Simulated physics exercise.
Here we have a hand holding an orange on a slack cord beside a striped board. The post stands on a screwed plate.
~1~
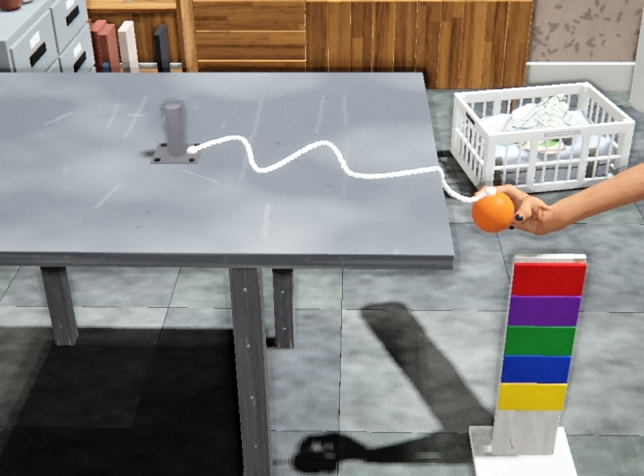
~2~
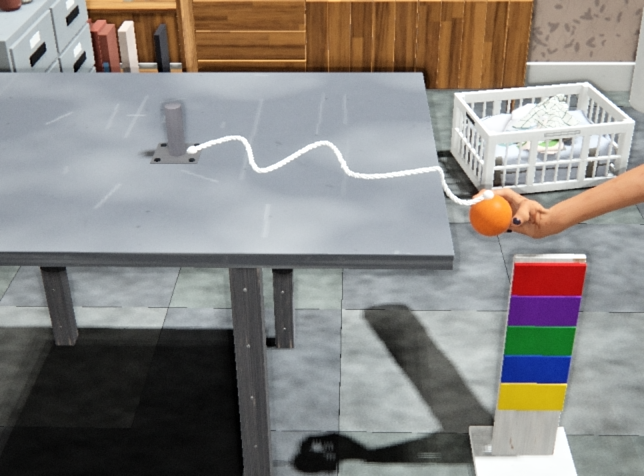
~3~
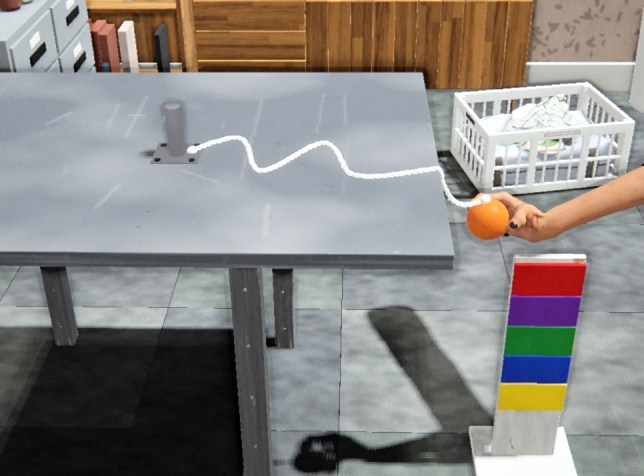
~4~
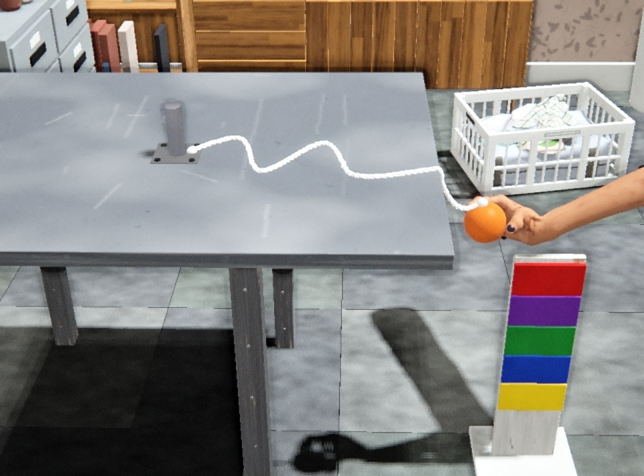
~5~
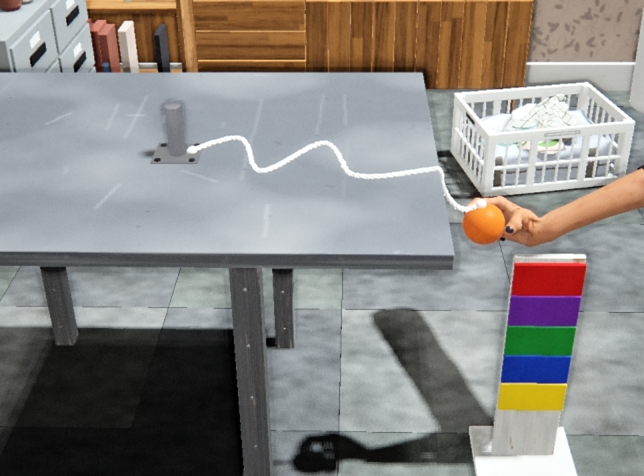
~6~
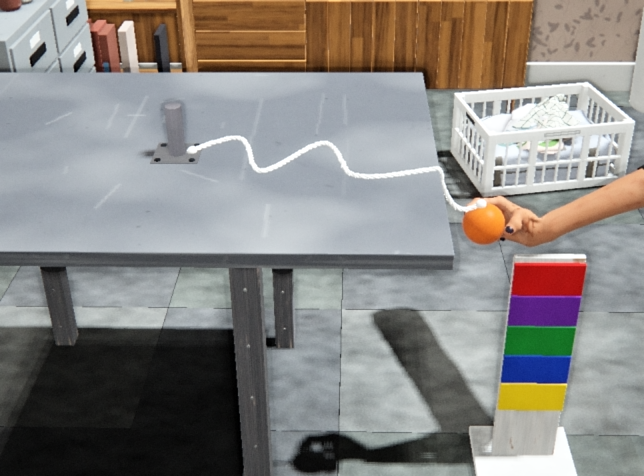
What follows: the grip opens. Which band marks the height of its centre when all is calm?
The cord holds its middle at blue.
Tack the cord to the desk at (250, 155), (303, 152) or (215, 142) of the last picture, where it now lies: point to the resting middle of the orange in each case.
In that order: (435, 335), (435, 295) and (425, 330).
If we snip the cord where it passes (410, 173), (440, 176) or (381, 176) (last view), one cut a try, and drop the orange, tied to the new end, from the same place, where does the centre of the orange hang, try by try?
About (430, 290), (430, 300) and (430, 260).
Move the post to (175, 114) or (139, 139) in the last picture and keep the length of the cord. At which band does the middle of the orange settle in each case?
One after the other, green; green.
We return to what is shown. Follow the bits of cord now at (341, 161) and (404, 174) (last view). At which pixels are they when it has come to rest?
Near (437, 190) and (432, 261).
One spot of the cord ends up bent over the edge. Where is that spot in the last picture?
The one at (335, 150).
A little later, orange near (440, 337); level with green.
Next, orange near (413, 359); level with blue.
When it is over, orange near (424, 361); level with blue. At blue.
